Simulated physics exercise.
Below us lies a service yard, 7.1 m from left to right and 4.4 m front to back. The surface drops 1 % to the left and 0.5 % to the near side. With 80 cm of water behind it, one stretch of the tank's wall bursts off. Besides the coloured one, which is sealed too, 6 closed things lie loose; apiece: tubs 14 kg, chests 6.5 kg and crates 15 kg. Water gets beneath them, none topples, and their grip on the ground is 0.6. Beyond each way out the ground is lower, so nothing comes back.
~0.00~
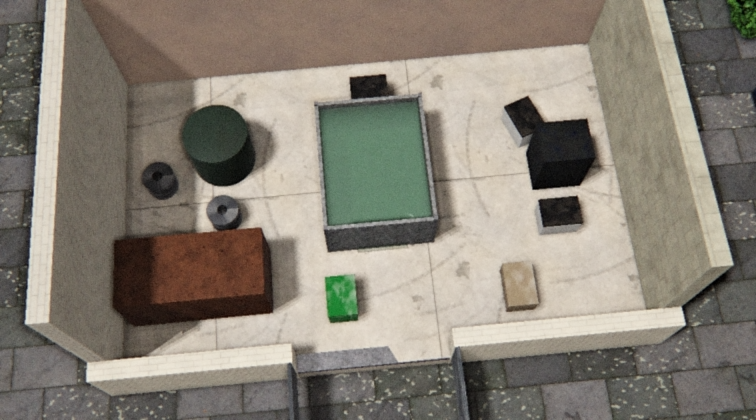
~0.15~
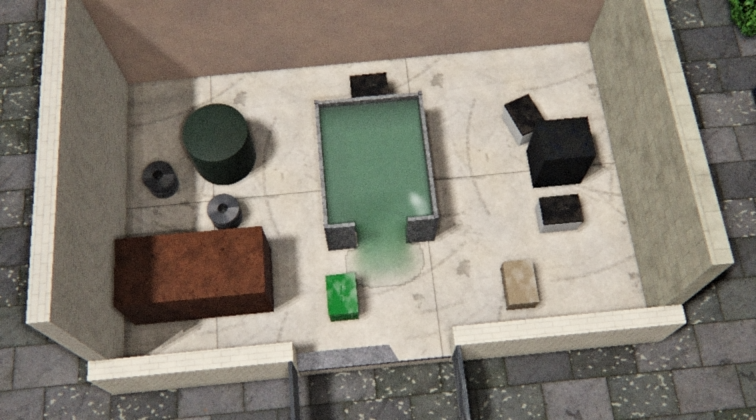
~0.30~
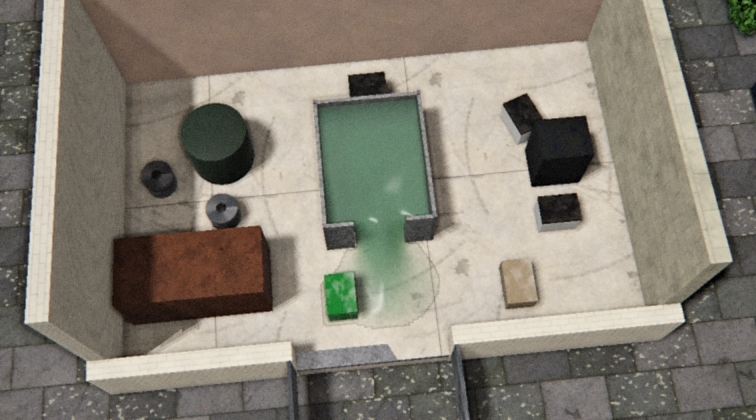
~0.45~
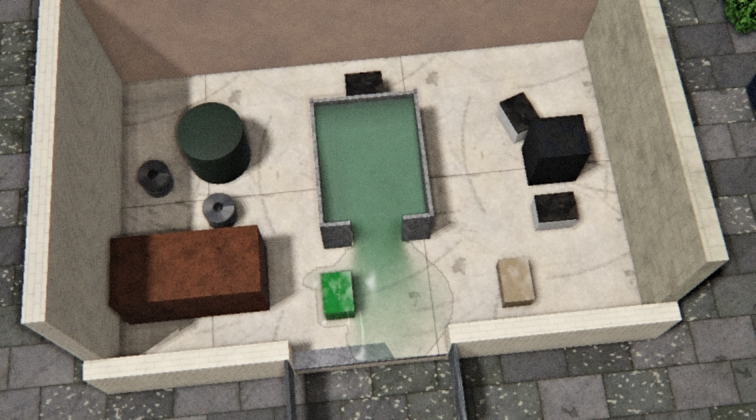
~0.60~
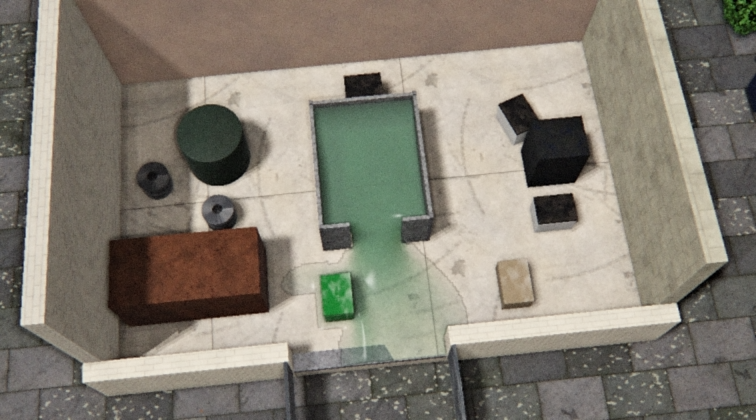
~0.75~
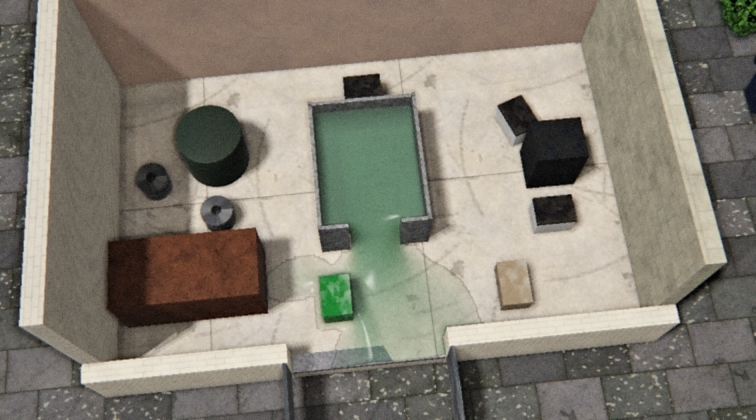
The clip shows a walled yard seen from above, where the near wall of a central tank opens and greenish water pours out, spreading across the floor around a green chest and to the near doorway while the objects stay put.
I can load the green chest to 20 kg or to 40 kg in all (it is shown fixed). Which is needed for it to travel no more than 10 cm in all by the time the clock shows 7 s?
For it, neither weight holds it.
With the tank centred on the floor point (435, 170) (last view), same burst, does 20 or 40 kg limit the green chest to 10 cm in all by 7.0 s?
Then the lower weight is enough.
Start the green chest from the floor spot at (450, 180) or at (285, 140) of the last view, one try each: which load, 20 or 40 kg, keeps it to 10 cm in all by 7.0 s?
In that order: The smaller is enough; either load holds.
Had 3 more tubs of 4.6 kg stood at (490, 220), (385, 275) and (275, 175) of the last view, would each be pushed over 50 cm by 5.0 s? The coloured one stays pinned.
In that order: Under, more, less.
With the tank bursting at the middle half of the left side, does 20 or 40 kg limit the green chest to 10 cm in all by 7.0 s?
In that case the lower weight is enough.
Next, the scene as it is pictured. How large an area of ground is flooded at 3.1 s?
Roughly 12 m2.
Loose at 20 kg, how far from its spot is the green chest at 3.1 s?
About 100 cm.
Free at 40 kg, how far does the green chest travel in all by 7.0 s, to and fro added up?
Some 50 cm in all.
After 1.4 s the green chest would be 86 cm from its start with 20 kg and 40 cm from its start with 40 kg; 7 cm of water round it then.
After 3.1 s the green chest would be 92 cm from its start with 20 kg and 45 cm from its start with 40 kg; 5 cm of water round it then.
After 4.9 s the green chest would be 92 cm from its start with 20 kg and 45 cm from its start with 40 kg; 3 cm of water round it then.
After 7.0 s the green chest would be 92 cm from its start with 20 kg and 45 cm from its start with 40 kg; 3 cm of water round it then.
